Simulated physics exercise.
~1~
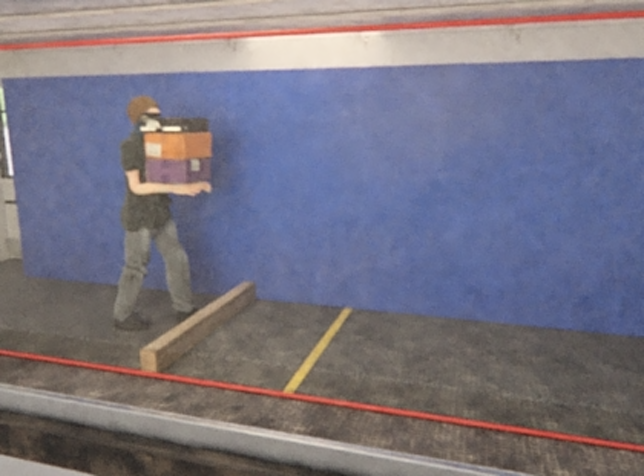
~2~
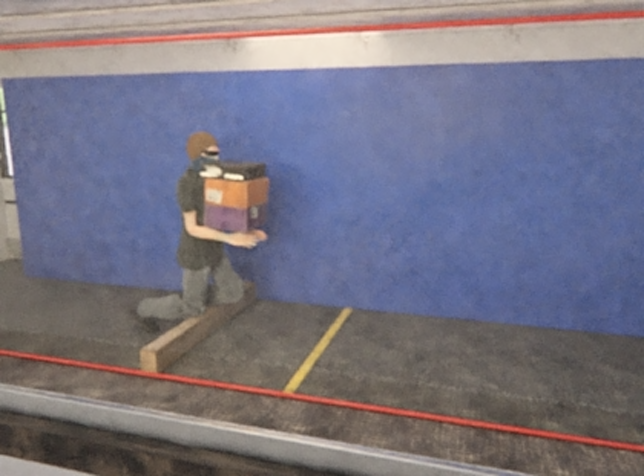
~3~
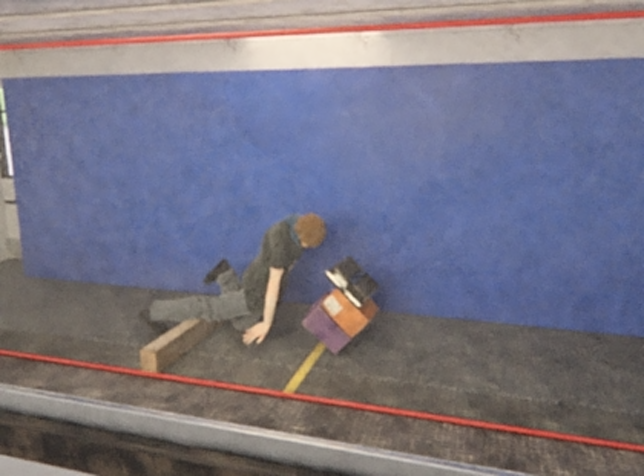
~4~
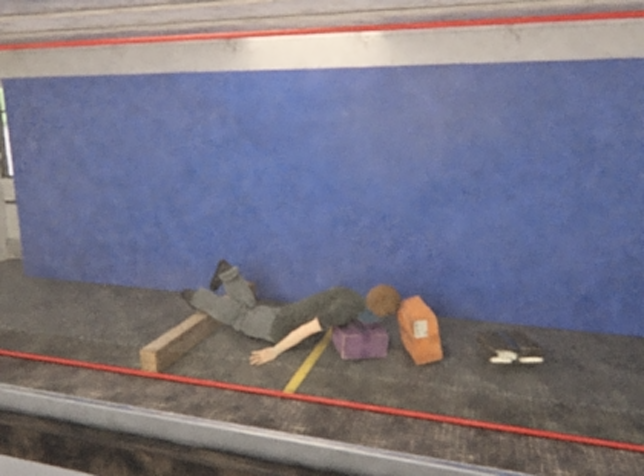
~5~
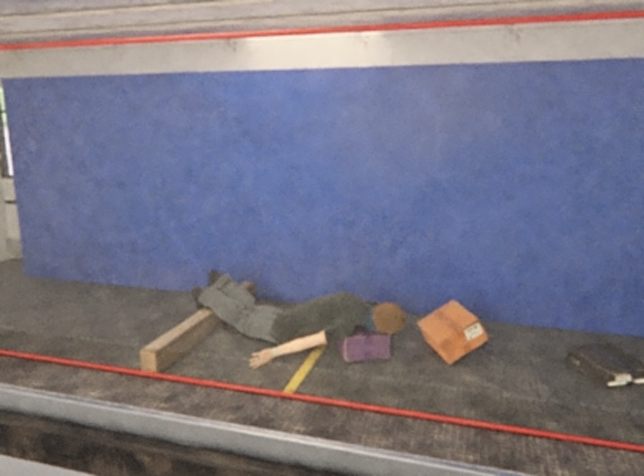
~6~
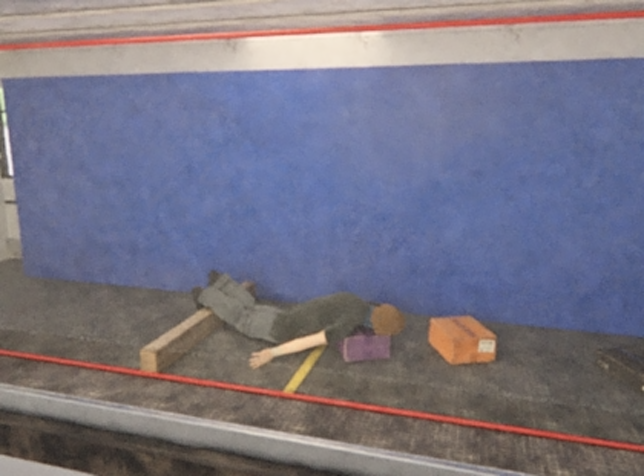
To begin with, a person in a dark shirt and grey trousers walks right along a grey floor before a blue wall, carrying a stack of three boxes toward a wooden beam. At the beam the person drops low onto the knees, still holding the stack. The person then pitches forward over the beam, hands reaching down, as the stack tips ahead. The boxes separate on the floor while the person falls flat. The orange box tumbles over and the black one slides far right. Finally the person lies face down across the yellow line, with all three boxes beyond it.
